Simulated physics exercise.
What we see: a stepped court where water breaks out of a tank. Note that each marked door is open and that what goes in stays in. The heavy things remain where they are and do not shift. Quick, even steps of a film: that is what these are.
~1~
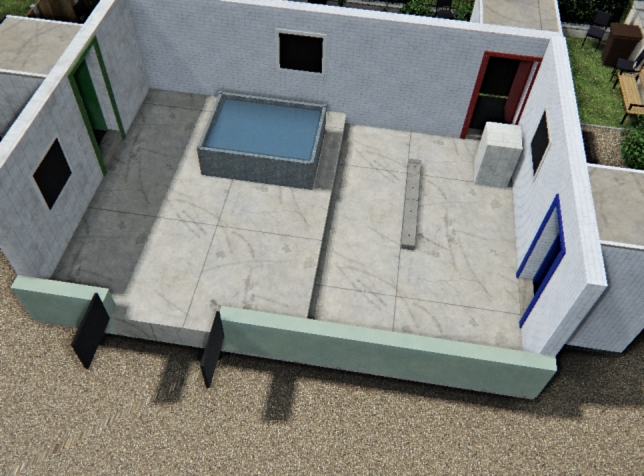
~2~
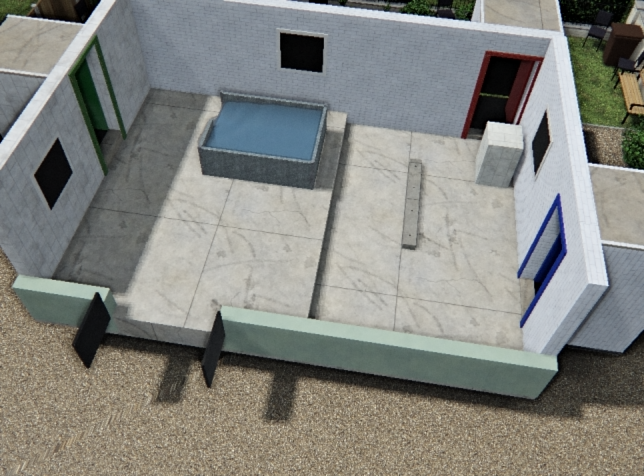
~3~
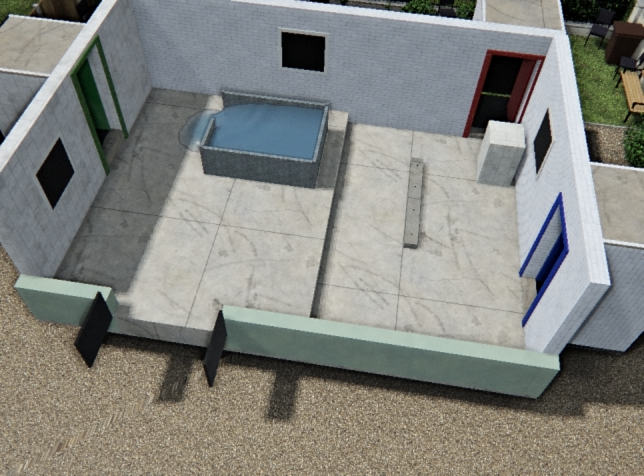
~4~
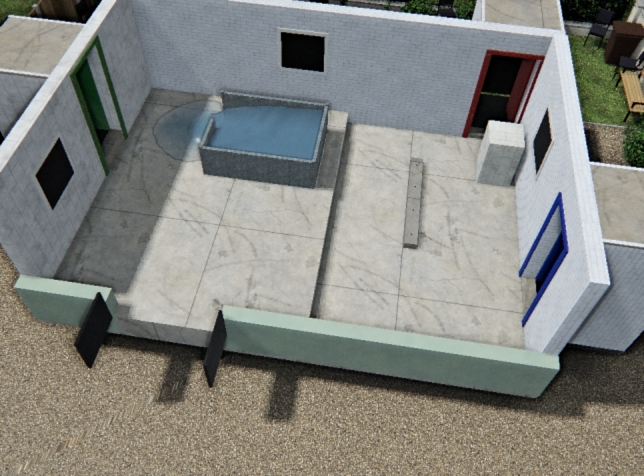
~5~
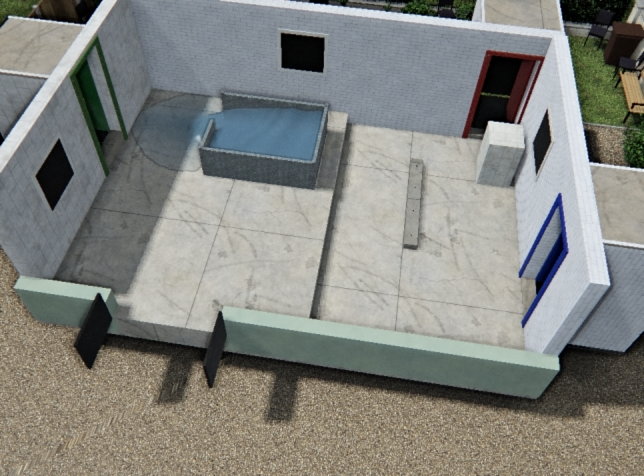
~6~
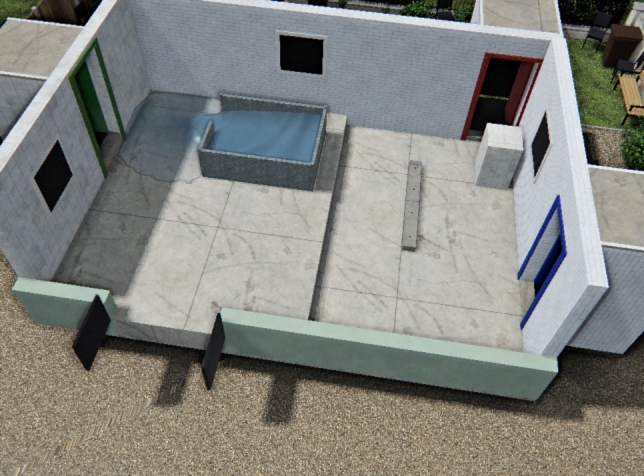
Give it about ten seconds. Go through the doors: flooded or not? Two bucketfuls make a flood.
In order: I predict the red door will remain at two buckets or below, I predict the green door will remain at two buckets or below, I predict the blue door will remain at two buckets or below.
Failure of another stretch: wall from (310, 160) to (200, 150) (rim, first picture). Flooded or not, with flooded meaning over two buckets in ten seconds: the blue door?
In brief, the blue door exceeds the mark.
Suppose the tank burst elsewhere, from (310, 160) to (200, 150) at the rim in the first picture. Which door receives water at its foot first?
Call it the one in blue.
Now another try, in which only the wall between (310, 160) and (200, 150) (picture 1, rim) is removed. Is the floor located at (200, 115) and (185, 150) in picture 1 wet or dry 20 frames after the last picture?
Untouched, then untouched.
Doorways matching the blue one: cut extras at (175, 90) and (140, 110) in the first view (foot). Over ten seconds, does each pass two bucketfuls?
Lab note, doors in listed order: Over the limit, over the limit.
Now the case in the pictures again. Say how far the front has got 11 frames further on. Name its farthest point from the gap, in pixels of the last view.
Around (54, 277).
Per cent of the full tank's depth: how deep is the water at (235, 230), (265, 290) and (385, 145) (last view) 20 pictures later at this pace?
In order: About 0, 0 and 0 in a hundred.
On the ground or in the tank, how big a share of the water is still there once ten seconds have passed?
About 82 %.
A moment on, water covers 10 % of the floor; the red door not reached, the green door wet at the sill, nothing in, the blue door not reached.
Next, water covers 15 % of the floor; the red door not reached, the green door wet at the sill, nothing in, the blue door not reached.
Then, water covers 30 % of the floor; the red door not reached, the green door wet at the sill, nothing in, the blue door not reached.
Later, water covers 50 % of the floor; the red door wet at the sill, nothing in, the green door wet at the sill, nothing in, the blue door not reached.
In the end, water covers 85 % of the floor; the red door wet at the sill, nothing in, the green door wet at the sill, nothing in, the blue door wet at the sill, nothing in.
